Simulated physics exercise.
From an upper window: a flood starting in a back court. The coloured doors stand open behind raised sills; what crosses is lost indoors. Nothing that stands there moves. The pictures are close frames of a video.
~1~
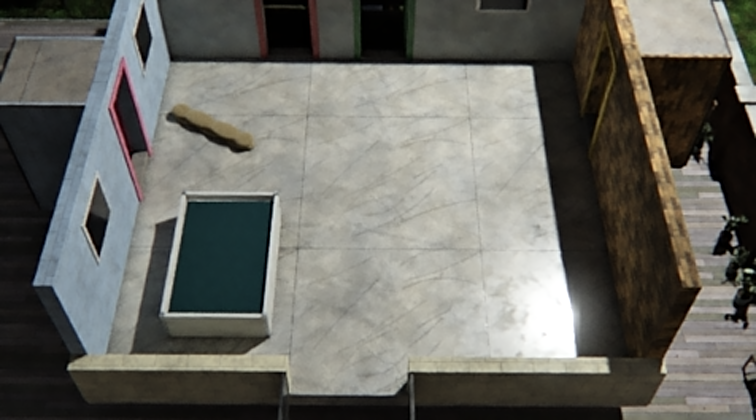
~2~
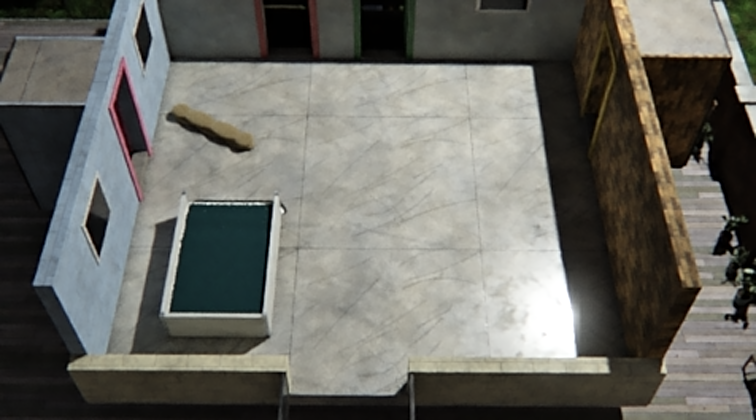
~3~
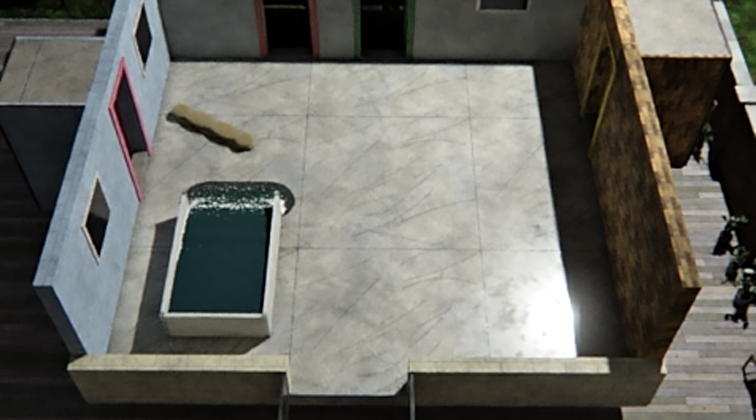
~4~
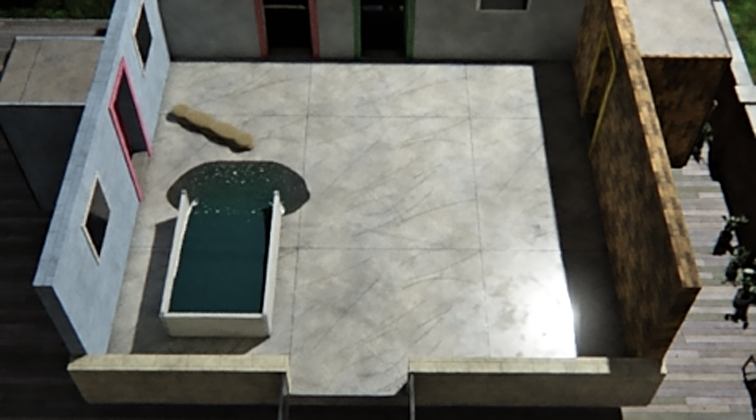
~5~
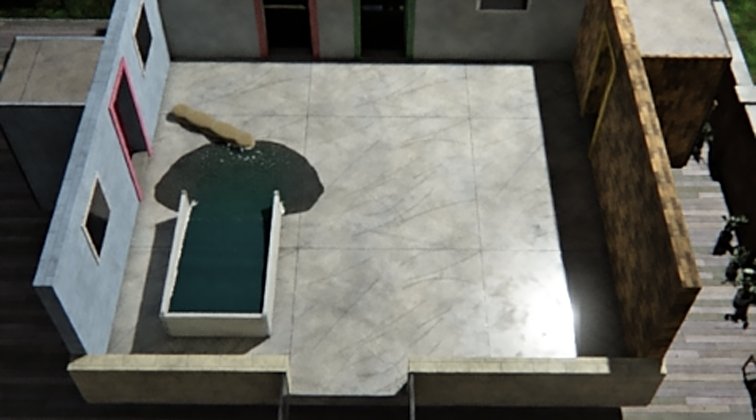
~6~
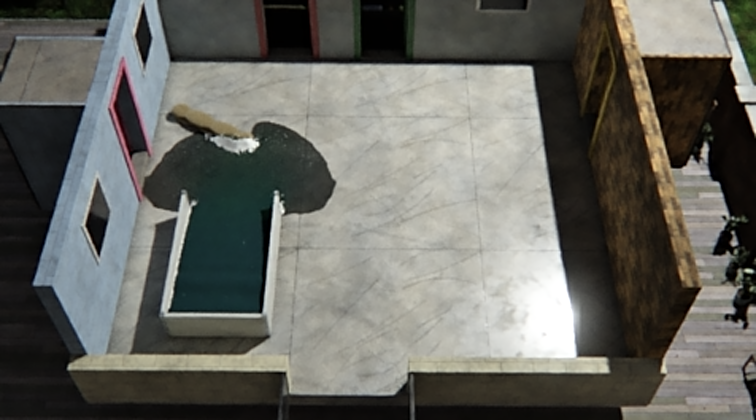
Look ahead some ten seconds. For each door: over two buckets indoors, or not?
The green door takes more than that; the pink door stays under that; the yellow door stays under that; the red door takes more than that.
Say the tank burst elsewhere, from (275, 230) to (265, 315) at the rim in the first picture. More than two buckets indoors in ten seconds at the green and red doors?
One by one: The green door keeps below it; the red door keeps below it.
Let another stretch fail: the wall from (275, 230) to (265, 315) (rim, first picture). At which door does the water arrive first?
First comes the one in yellow.
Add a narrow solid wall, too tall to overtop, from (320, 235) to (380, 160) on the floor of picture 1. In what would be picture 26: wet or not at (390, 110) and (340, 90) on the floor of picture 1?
In turn: Flooded, under water.
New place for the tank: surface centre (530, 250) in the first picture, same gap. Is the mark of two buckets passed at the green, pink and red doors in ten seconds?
In short: Green door lets more in, pink door keeps below it, red door lets less in.
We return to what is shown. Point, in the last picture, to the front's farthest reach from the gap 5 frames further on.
I would point to (291, 61).
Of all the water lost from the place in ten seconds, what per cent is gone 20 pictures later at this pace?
I make it 50 per cent.
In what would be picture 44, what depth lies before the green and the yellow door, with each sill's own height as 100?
About 190 and 40 per cent.
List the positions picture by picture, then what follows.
In the first frame, the open tank at (223, 254) is whole and still.
In the second frame, water pours out on the open tank's far side and has run to (281, 209).
In the third frame, water pours out on the open tank's far side and has run to (286, 192).
In the fourth frame, the front is at (281, 169), out from the gap on the open tank's far side.
In the fifth frame, water pours out on the open tank's far side and has run to (273, 146).
In the sixth frame, the front is at (269, 126), out from the gap on the open tank's far side.
A moment on, water covers 15 % of the floor; the green door not reached, the pink door wet at the sill, nothing in, the yellow door not reached, the red door not reached.
Next, water covers 25 % of the floor; the green door wet at the sill, nothing in, the pink door wet at the sill, nothing in, the yellow door not reached, the red door under two buckets in.
Then, water covers 35 % of the floor; the green door over two buckets in, the pink door wet at the sill, nothing in, the yellow door not reached, the red door over two buckets in.
Later, water covers 50 % of the floor; the green door over two buckets in, the pink door wet at the sill, nothing in, the yellow door wet at the sill, nothing in, the red door over two buckets in.
In the end, water covers 75 % of the floor; the green door far over two buckets in, the pink door wet at the sill, nothing in, the yellow door wet at the sill, nothing in, the red door over two buckets in.
